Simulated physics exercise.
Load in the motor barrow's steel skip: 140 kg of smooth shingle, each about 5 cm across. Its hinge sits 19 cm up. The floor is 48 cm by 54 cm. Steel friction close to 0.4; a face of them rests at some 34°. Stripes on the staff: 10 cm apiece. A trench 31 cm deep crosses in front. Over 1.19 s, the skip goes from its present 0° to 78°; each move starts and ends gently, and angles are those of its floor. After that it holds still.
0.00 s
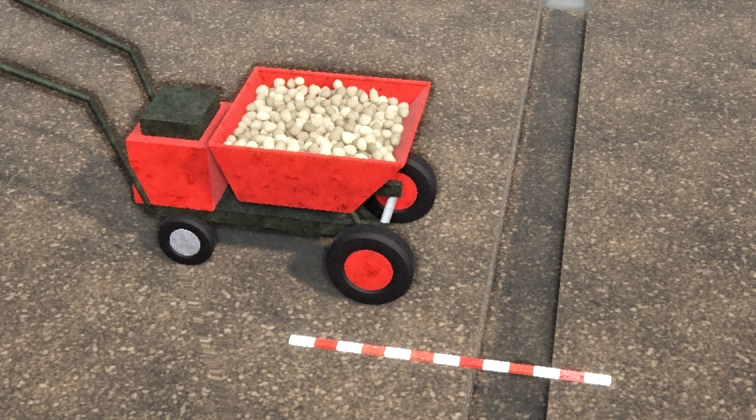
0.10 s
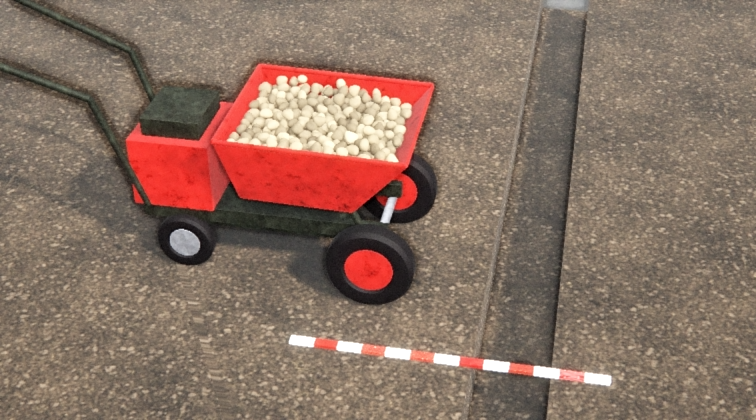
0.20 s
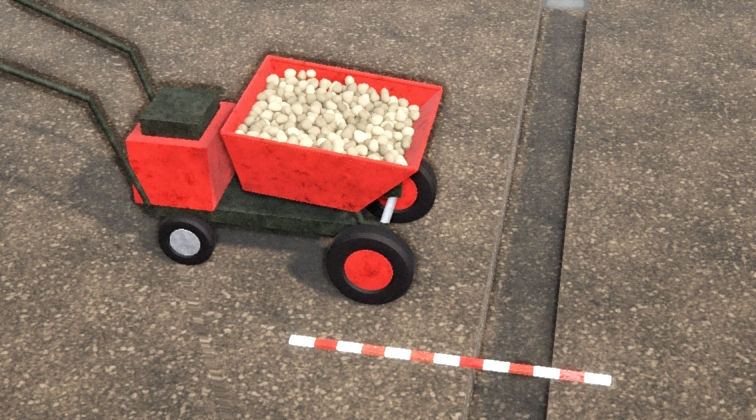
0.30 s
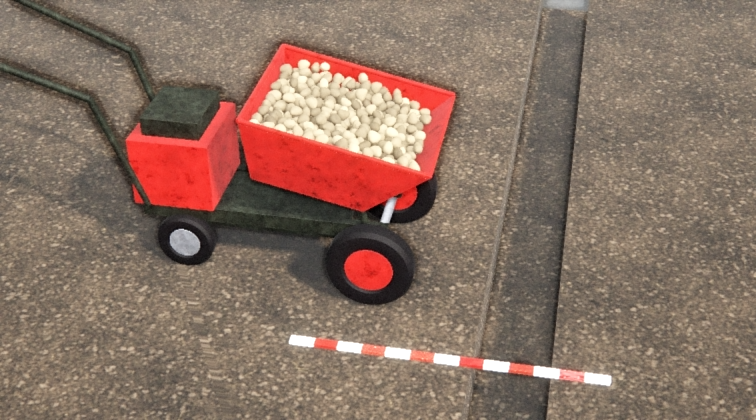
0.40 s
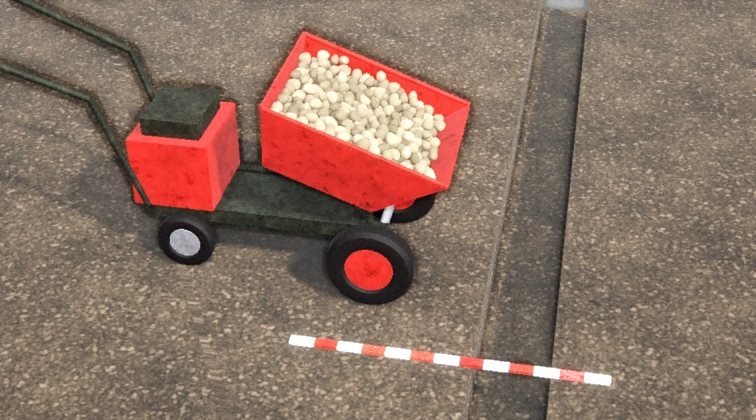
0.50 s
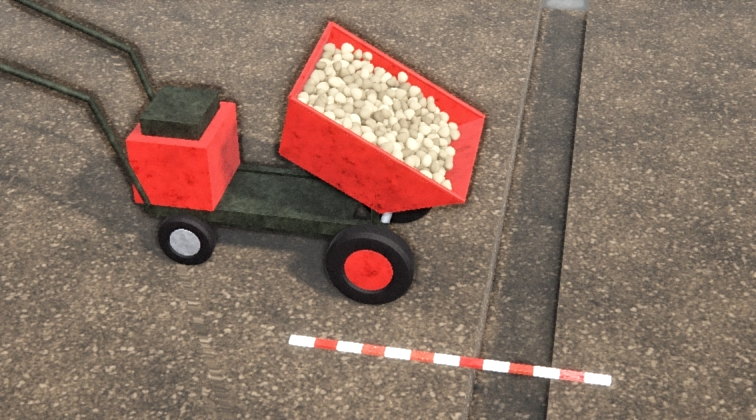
To begin with, a red skip heaped with pale, rounded stones sits level on a small wheeled barrow, beside a dark trench and a red-and-white striped staff. The skip then tilts steadily toward the right, its left end rising well above the frame while the wheels stay still.
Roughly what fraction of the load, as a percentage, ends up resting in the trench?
Roughly 62 per cent of the load.
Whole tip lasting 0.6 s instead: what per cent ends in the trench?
Roughly 40% would finish there.
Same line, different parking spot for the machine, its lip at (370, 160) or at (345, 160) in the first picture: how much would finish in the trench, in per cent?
The first start gives about 95 per cent, the second about 95.
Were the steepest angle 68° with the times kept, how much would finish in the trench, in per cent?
Roughly 60 per cent would end in the trench.
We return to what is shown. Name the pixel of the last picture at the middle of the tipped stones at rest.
I'd point to around (545, 310).
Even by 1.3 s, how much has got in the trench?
I'd say near 40 per cent at that time.
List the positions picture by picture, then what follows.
Lip at (403, 165), floor tilted 0°, highest stones at (335, 99), in the first frame.
The skip is at 2°, its lip at (406, 166); the top of the load is at (329, 97); the stones move at 0.3 m/s on average, in the second frame.
Lip at (416, 170), floor tilted 6°, highest stones at (295, 82); the stones move at 0.5 m/s on average, in the third frame.
The skip is at 12°, its lip at (431, 177); the top of the load is at (299, 73); the stones move at 0.7 m/s on average, in the fourth frame.
Lip at (447, 187), floor tilted 21°, highest stones at (305, 68); the stones move at 0.8 m/s on average, in the fifth frame.
The skip is at 30°, its lip at (464, 201); the top of the load is at (329, 59); the stones move at 0.9 m/s on average, in the sixth frame.
After 0.9 s the floor is at 66°; 99 % in the skip, 1 % in the trench; the foremost stones are at (526, 230).
After 1.3 s the floor is at 78°; 32 % in the skip, 39 % in the trench, 29 % past the trench; the foremost stones are at (665, 278).
After 1.6 s the floor is at 78°; 5 % in the skip, 57 % in the trench, 38 % past the trench; the foremost stones are past the picture's edge.
After 3.6 s the floor is at 78°; 0 % in the skip, 62 % in the trench, 38 % past the trench; the foremost stones are past the picture's edge.
